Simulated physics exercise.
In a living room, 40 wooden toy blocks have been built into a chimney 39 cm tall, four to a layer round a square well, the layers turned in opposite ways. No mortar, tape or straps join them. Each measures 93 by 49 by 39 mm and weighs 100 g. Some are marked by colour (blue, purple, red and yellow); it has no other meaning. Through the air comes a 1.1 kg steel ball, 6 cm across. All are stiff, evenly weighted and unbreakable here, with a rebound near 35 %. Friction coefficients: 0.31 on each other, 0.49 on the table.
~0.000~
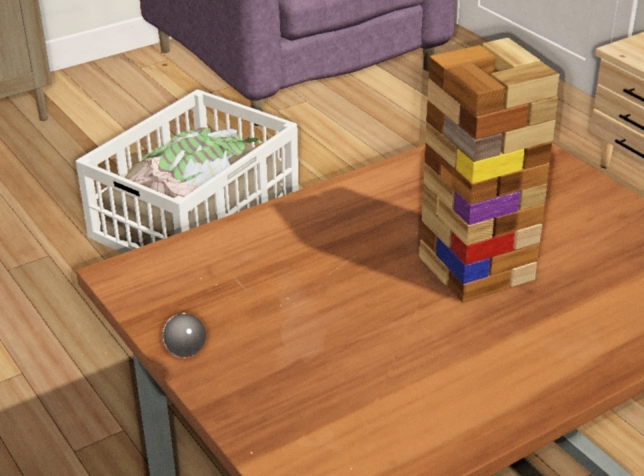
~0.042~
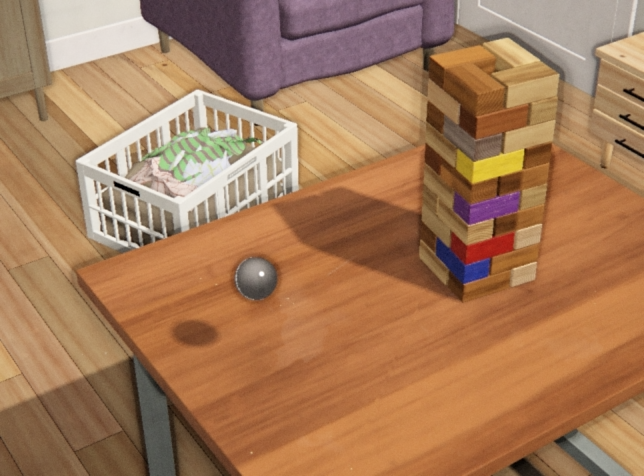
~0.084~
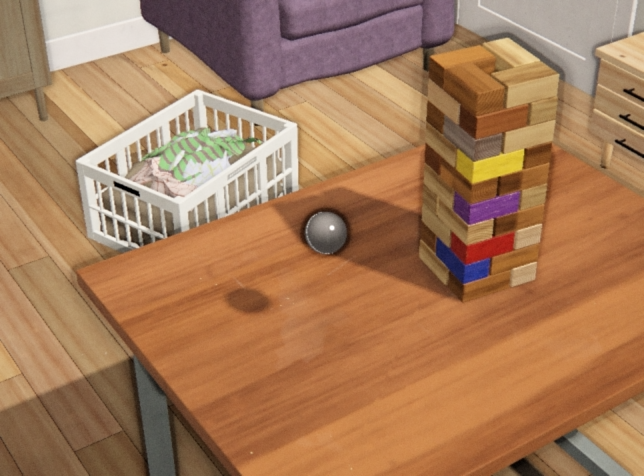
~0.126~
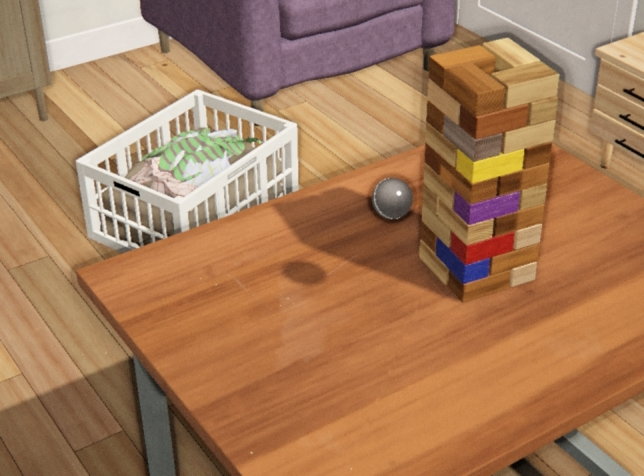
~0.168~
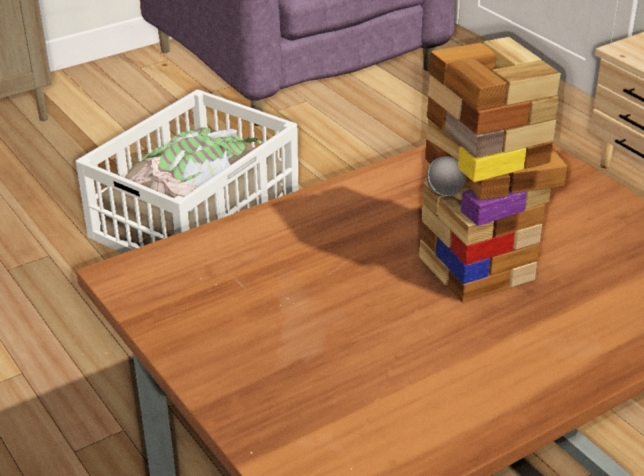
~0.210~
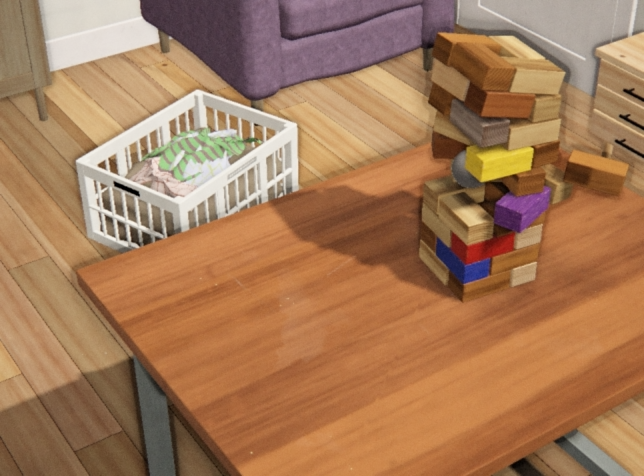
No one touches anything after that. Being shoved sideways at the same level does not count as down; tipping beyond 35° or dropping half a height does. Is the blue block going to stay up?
In the end the blue block remains up.
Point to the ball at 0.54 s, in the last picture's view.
Around (605, 189).
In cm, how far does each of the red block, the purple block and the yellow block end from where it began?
About: Red 0, purple 46, yellow 32.
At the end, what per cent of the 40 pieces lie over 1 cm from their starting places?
It is 75 per cent.
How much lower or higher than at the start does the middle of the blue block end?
It ends some 0 cm lower.
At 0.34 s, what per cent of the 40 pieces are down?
40 per cent by then.
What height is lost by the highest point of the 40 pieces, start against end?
Some 23 cm lower.
By 0.34 s, ball still moving; 16 of the 40 blocks down; blue block unmoved; yellow block tilted 40°, 41 mm lower.
By 0.54 s, ball still moving; 28 of the 40 blocks down; blue block unmoved; purple block on its side.
By 1.00 s, ball still moving; 30 of the 40 blocks down; blue block unmoved; yellow block upside down.
When it is over (1.7 s), ball rolling away; 30 of the 40 blocks down; blue block unmoved; yellow block upside down; purple block on its side. In pixels of the last frame, middles, blue block near (462, 257), yellow block near (582, 334).
